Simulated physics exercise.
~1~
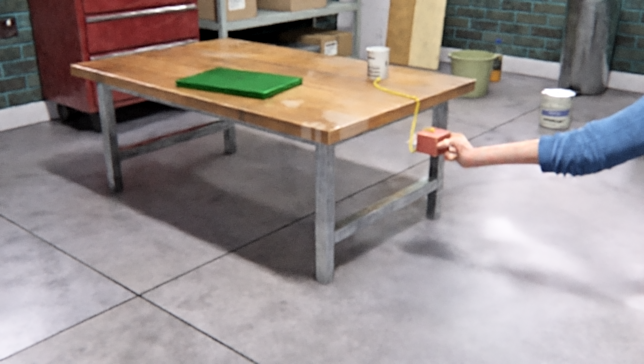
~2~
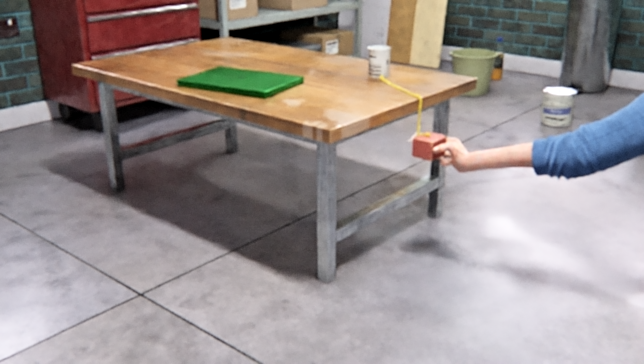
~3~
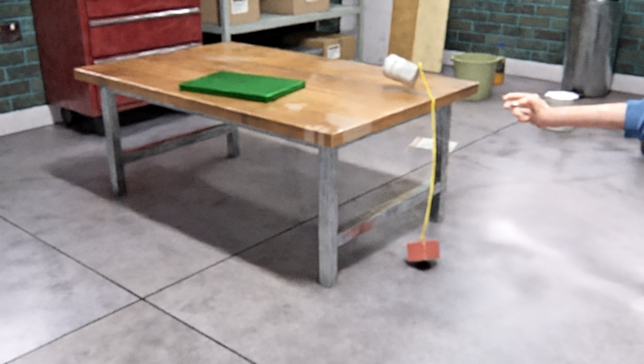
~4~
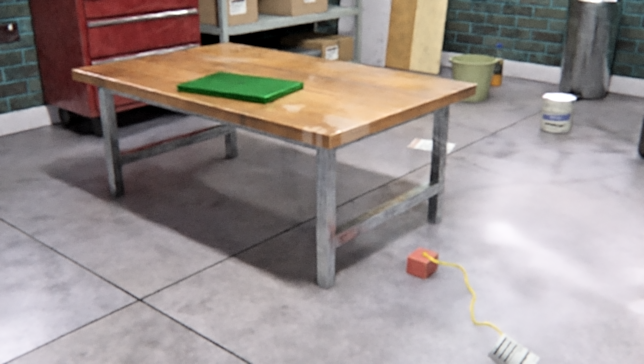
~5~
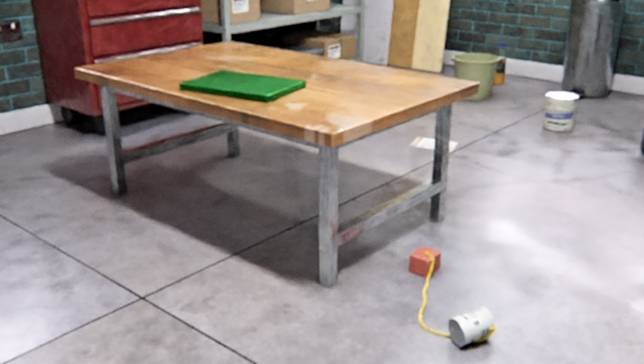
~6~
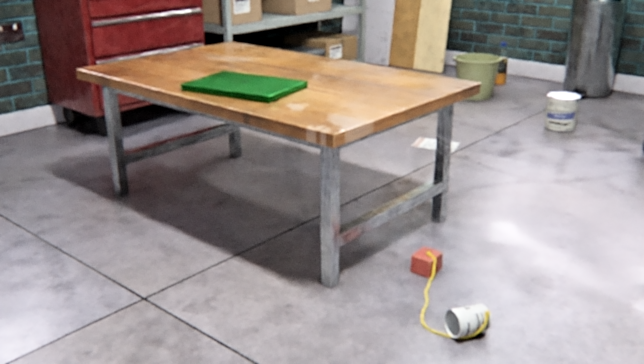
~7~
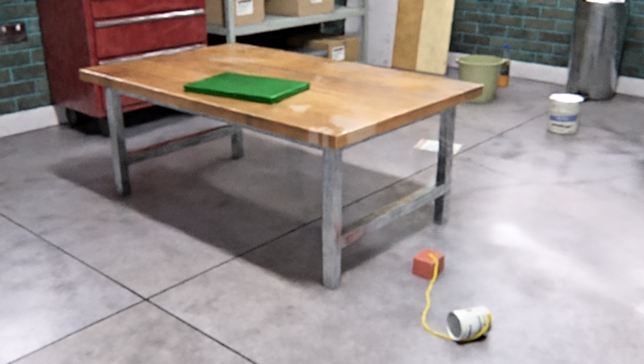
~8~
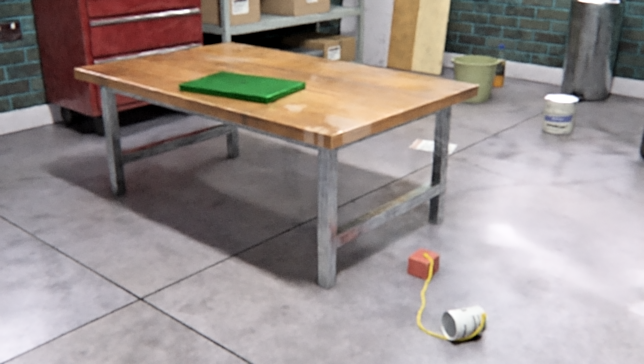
The video shows a hand holding a red block tied by a yellow string to a white cup on a workbench beside a flat green object. The hand lets go, the block drops, and the cup tips and is pulled off the edge, ending on its side on the floor near the block.
